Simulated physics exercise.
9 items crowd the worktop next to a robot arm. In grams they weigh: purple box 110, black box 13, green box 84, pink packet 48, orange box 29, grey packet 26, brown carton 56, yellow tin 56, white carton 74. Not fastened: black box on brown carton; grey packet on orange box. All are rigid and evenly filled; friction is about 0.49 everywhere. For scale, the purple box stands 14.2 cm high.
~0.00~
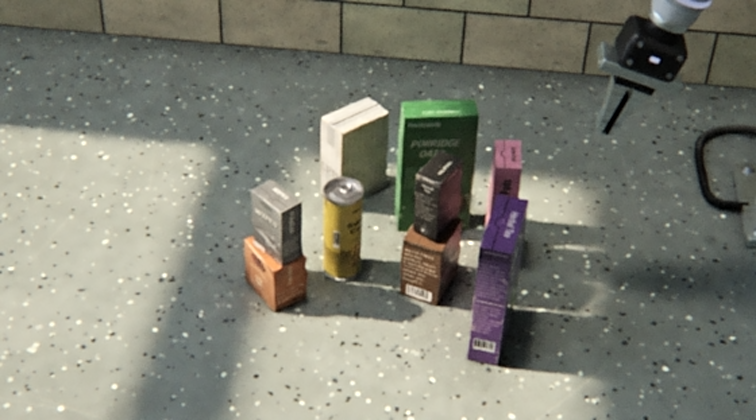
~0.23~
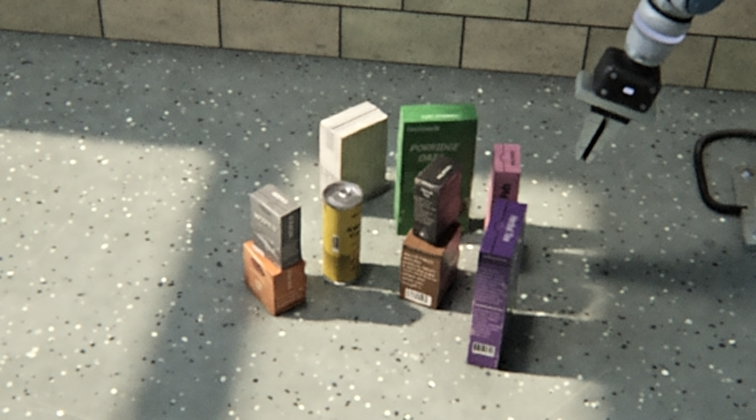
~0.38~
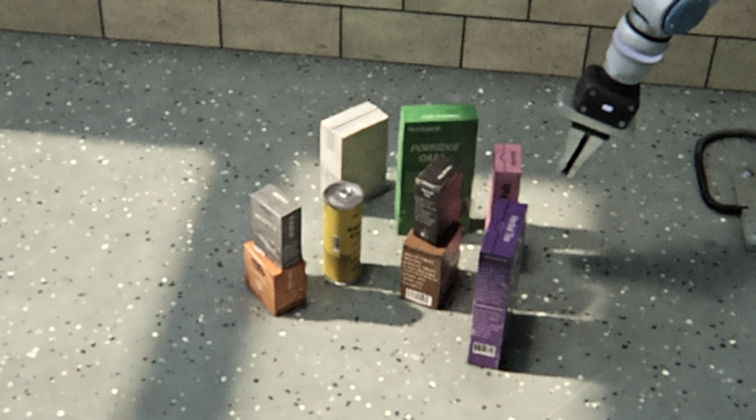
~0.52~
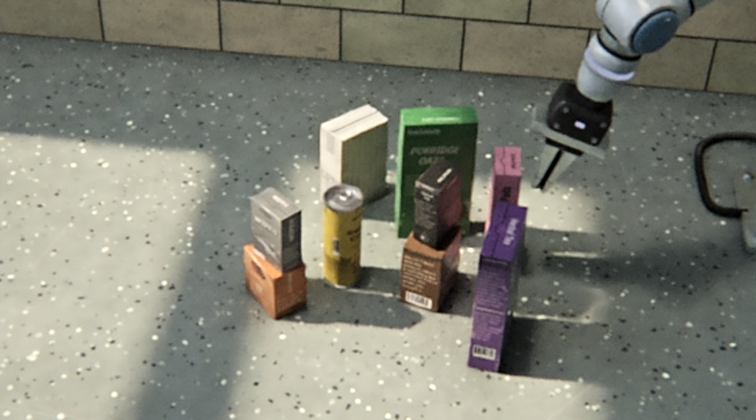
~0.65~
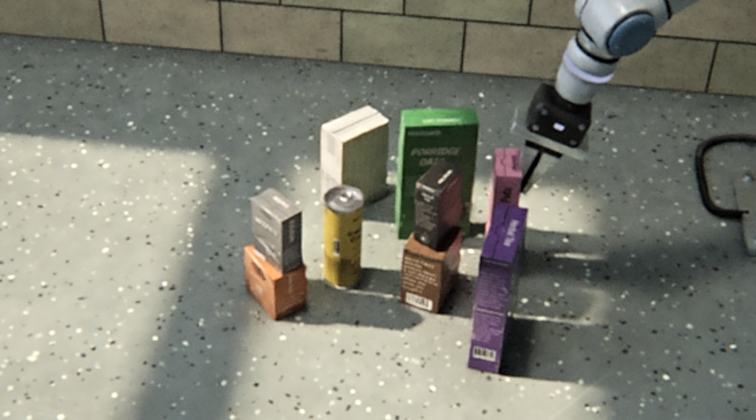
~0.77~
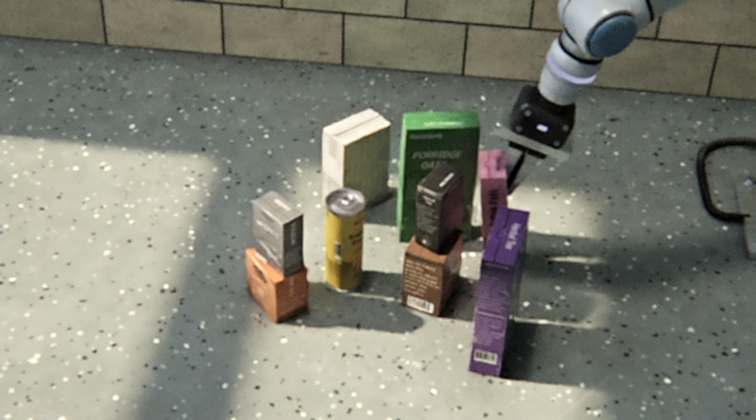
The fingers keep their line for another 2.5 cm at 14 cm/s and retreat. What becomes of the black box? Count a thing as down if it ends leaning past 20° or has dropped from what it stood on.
The black box: Still standing.
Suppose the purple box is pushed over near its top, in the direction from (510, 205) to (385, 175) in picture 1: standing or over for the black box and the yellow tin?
Black box down, yellow tin standing.
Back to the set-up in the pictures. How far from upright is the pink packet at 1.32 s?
Some 40° off upright.
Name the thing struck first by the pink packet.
The black box.
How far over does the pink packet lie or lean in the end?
About 40°.
Around 1.02 s, black box and pink packet touch at 0.92 s; off upright pink packet 24°.
Around 1.32 s, brown carton and pink packet touch at 1.11 s; green box and pink packet touch at 1.15 s; off upright pink packet 36°.
Around 1.77 s, off upright pink packet 36°.
At rest, past 20° or fallen, pink packet. Standing, purple box, brown carton, green box, yellow tin, orange box, white carton, black box and grey packet.
